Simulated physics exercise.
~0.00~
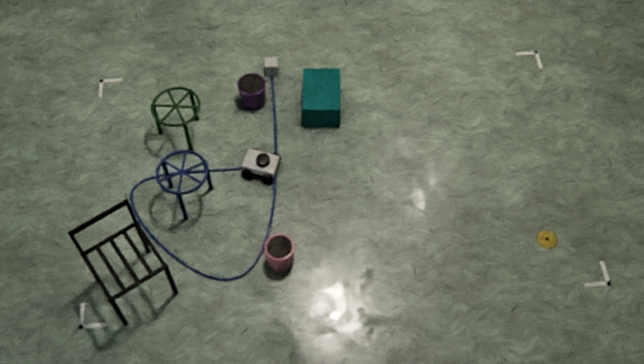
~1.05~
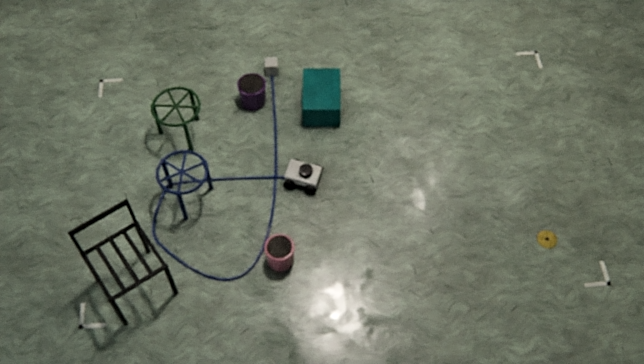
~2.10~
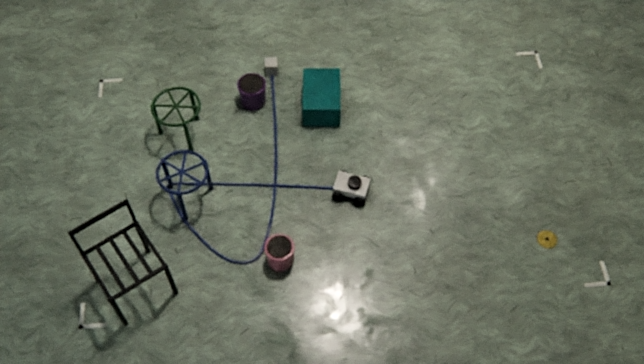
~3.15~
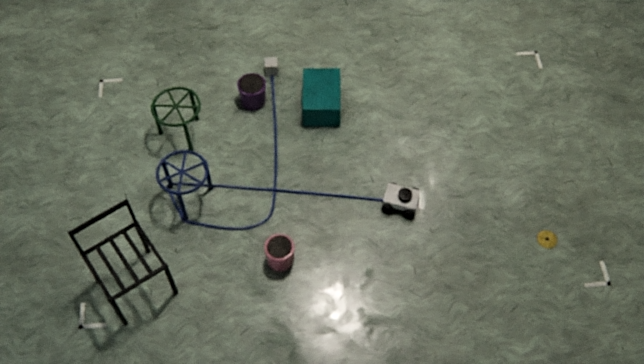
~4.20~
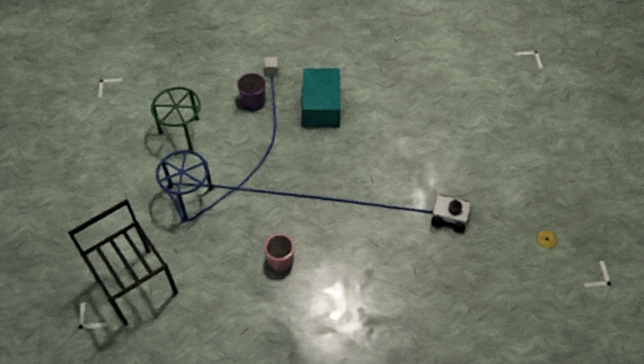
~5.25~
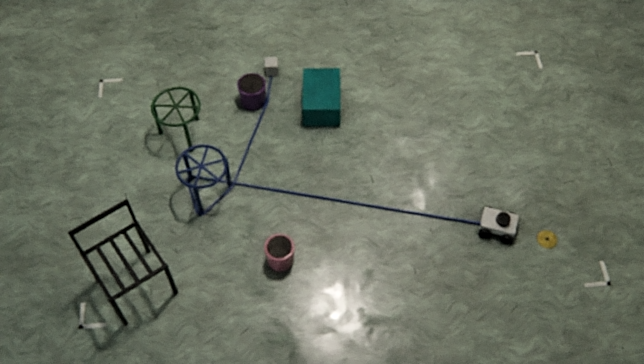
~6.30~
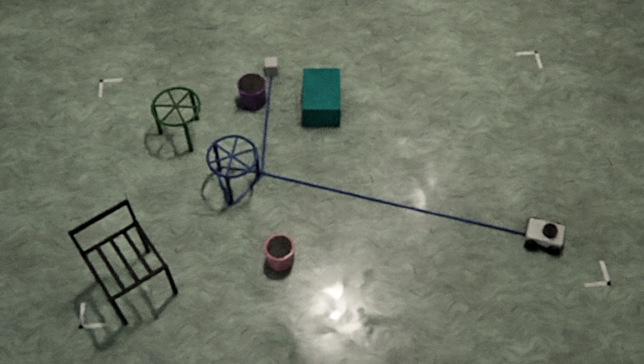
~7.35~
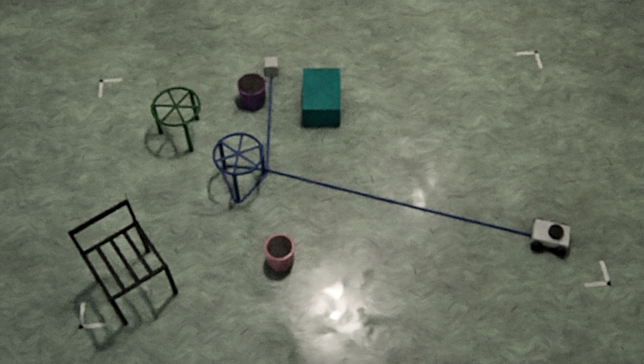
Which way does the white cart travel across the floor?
The cart travels to the right, drifting slightly down the view as it goes.
